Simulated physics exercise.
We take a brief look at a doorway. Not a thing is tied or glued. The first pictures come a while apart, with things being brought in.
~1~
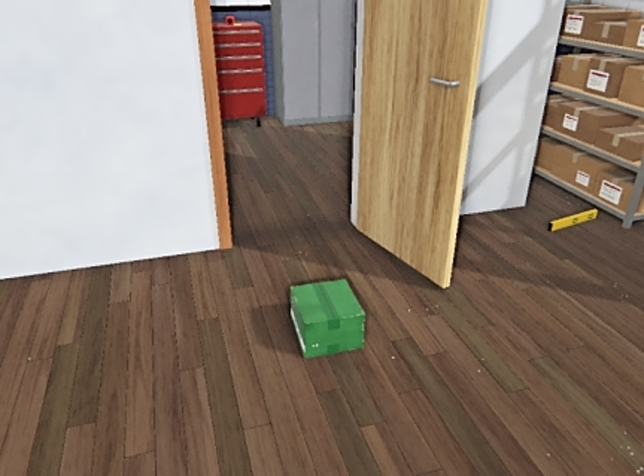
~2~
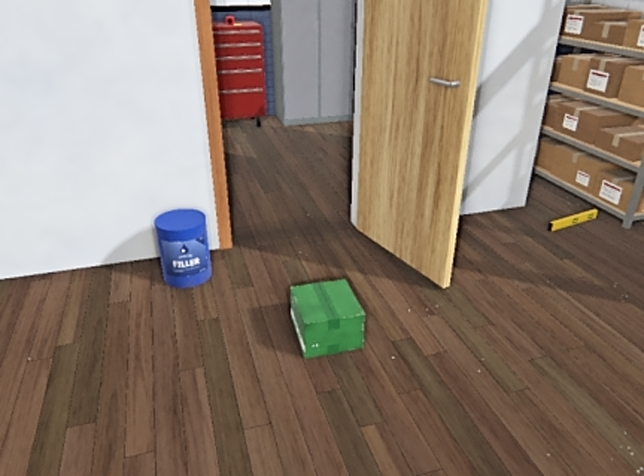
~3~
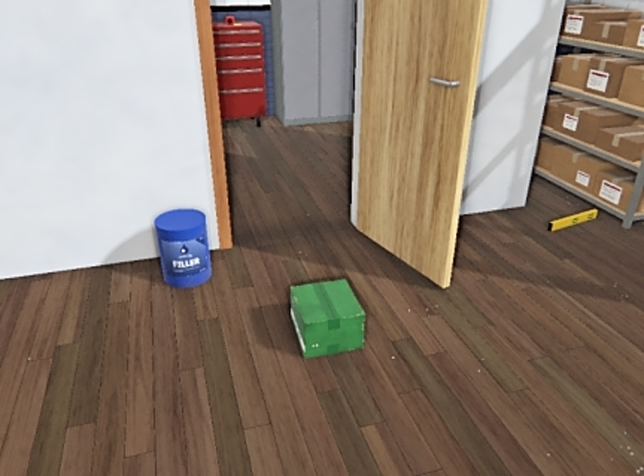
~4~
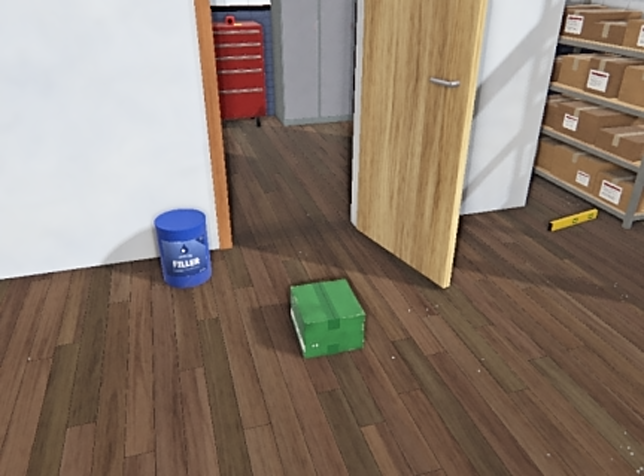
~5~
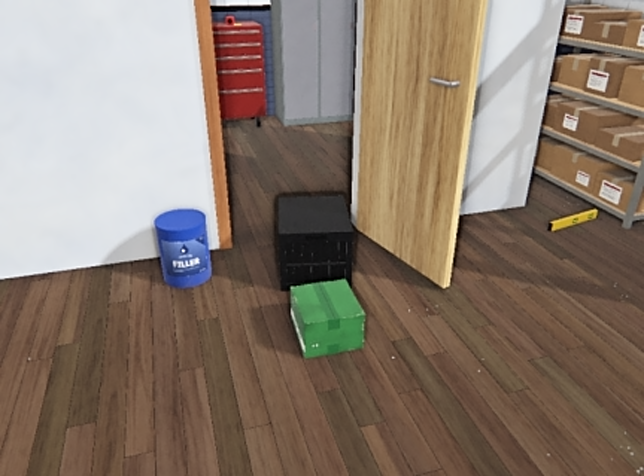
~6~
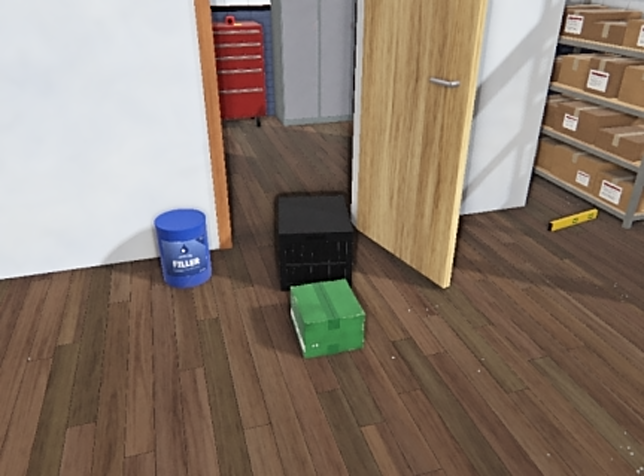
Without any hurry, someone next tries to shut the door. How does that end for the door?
Most likely it will leave a gap.
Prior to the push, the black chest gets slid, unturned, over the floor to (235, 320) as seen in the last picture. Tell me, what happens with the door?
It then comes fully to.
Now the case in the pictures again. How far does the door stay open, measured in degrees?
Near 65° open.
Then, 0.50 s past the last view, open by 94°.
Then, 0.80 s past the last view, open by 79°.
Then, 1.00 s past the last view, open by 68°.
Finally, open by 67°; all 3 still in place. Final places as the last picture's camera would see them, black chest near (312, 241).
